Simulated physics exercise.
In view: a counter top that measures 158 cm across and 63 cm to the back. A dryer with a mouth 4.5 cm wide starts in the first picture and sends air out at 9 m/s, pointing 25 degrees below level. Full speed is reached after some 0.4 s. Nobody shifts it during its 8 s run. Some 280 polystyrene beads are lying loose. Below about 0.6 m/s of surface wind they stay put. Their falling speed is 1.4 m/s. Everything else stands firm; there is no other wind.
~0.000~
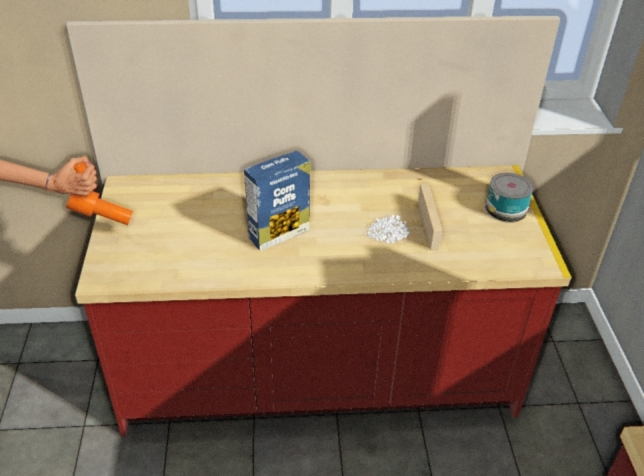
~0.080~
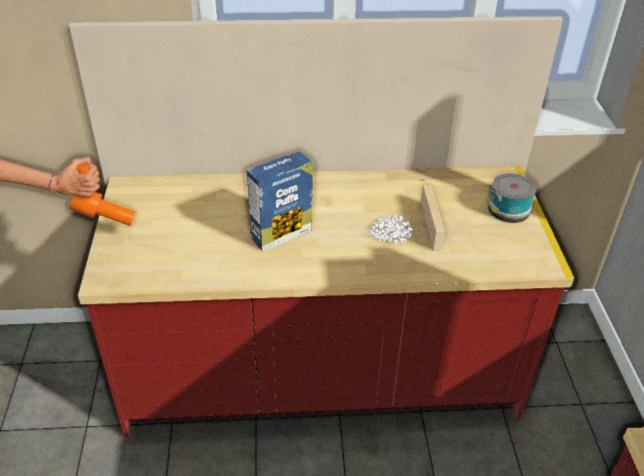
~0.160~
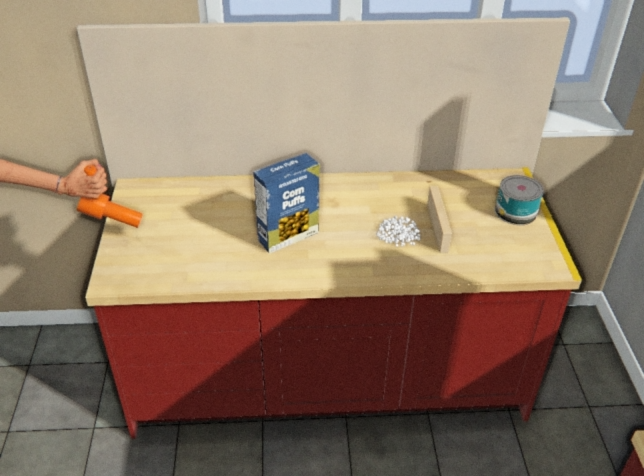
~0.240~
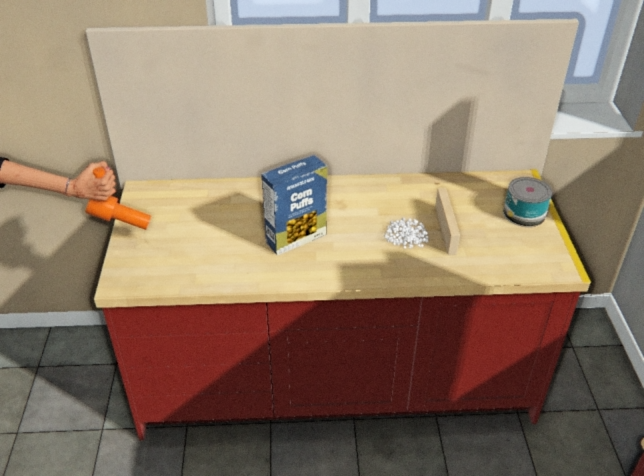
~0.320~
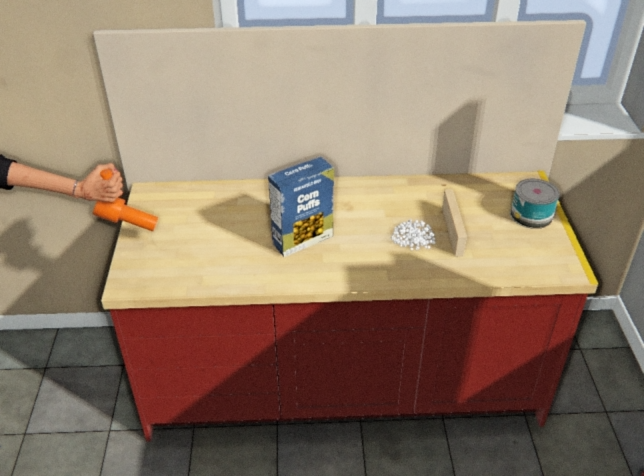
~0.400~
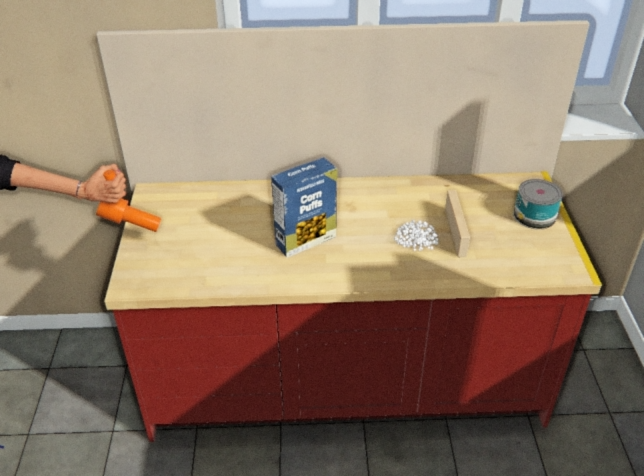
In this clip, a hand holds an orange dryer at the left end of a wooden counter with a blue carton, loose white beads, an upright board and a tin; the view drifts slightly while nothing on the counter stirs.
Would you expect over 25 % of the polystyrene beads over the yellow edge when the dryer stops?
More than a quarter over the yellow edge: No.
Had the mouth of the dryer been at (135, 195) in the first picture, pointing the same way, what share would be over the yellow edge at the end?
It would be near 0 %.
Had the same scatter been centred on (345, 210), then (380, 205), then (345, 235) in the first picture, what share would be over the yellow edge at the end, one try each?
In turn about 40 %, 50 %, 1 %.
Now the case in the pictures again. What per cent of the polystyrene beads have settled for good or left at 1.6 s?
Near 15 %.
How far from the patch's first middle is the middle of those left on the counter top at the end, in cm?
Roughly 0 cm.
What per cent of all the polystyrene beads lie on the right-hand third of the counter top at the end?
Near 30 %.
After 1.6 s, 0 % are over the yellow edge; the middle of those still in play is near (417, 236); 14 % have settled or left.
After 2.6 s, 0 % are over the yellow edge; the middle of those still in play is near (420, 237); 16 % have settled or left.
After 4.4 s, 0 % are over the yellow edge; the middle of those still in play is near (420, 237); 22 % have settled or left.
After 8.0 s, at the end, 0 % are over the yellow edge; the middle of those still in play is near (420, 237).
